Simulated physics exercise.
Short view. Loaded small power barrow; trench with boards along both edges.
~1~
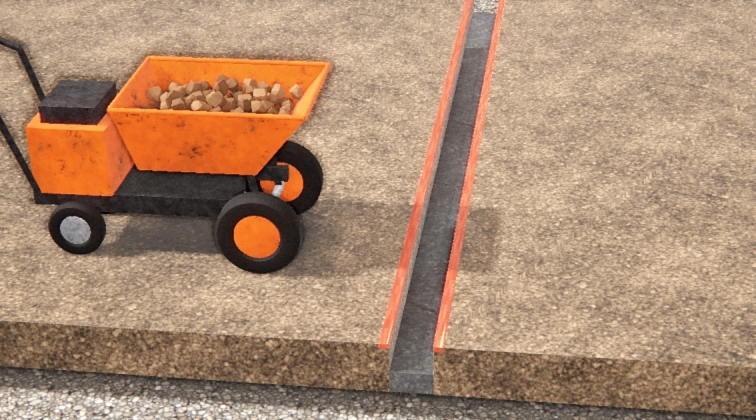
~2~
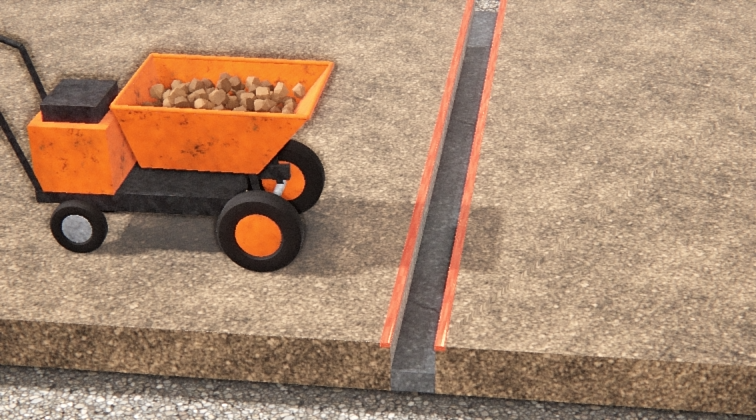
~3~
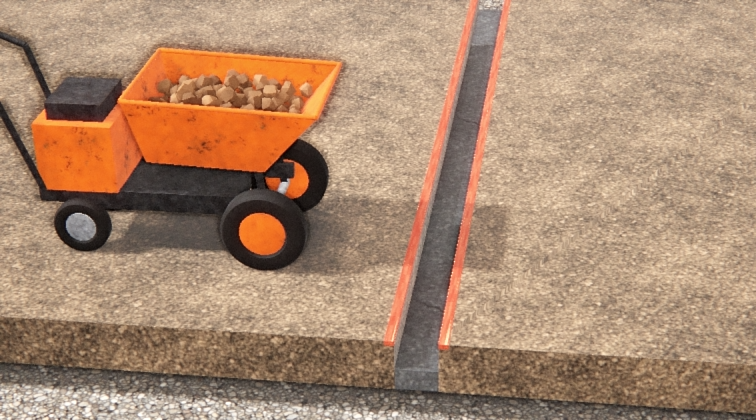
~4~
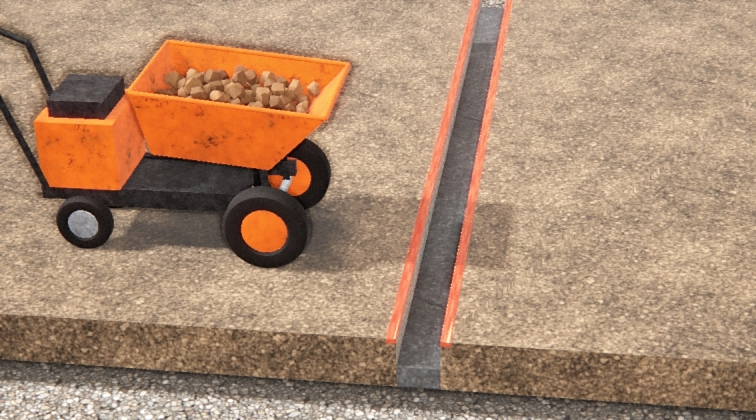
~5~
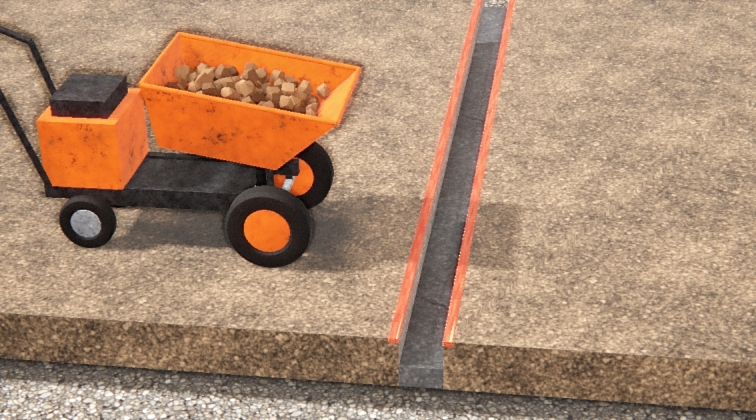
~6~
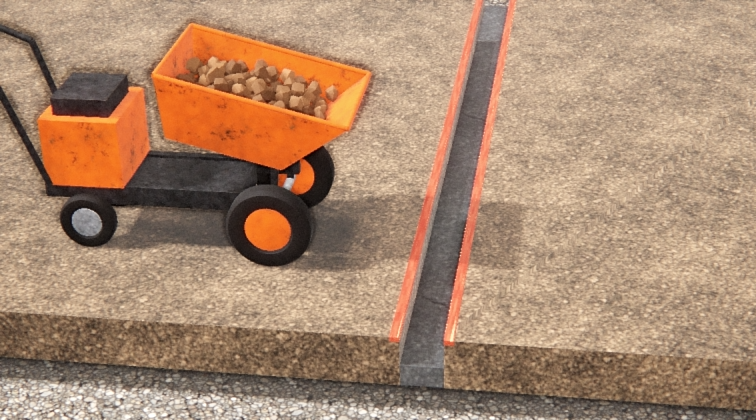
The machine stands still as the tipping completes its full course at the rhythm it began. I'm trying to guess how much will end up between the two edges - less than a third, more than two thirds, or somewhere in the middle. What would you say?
Most likely the part landing in the trench will be one third to two thirds.
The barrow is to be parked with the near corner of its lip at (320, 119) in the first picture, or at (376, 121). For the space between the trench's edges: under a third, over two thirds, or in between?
Place one, in the middle band; place two, below one third.
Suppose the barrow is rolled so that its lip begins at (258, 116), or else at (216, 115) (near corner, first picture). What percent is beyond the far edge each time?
First spot 0 per cent, second spot 0 per cent.
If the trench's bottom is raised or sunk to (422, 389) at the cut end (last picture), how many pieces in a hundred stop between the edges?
That would give roughly 70 percent.
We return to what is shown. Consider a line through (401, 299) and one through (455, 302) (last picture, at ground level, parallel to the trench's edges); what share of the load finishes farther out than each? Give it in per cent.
70 % and 20 %, in that order.
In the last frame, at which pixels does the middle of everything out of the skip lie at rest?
Somewhere around (448, 240) in the final view.
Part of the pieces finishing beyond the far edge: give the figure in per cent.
My estimate is around 20 percent.
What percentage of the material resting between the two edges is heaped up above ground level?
My figure is near 35 per cent.
Shortly afterwards, skip tipped steeply; the whole lot in the skip.
Next, skip tipped right over; the bulk in the skip; only a few short of the trench; a little in or heaped over the trench; only a few beyond it.
Some moments later, skip tipped right over; near a third in the skip; only a few short of the trench; near half in or heaped over the trench; near a quarter beyond it.
In the end, skip tipped right over; near a third in the skip; only a few short of the trench; near half in or heaped over the trench; near a quarter beyond it.
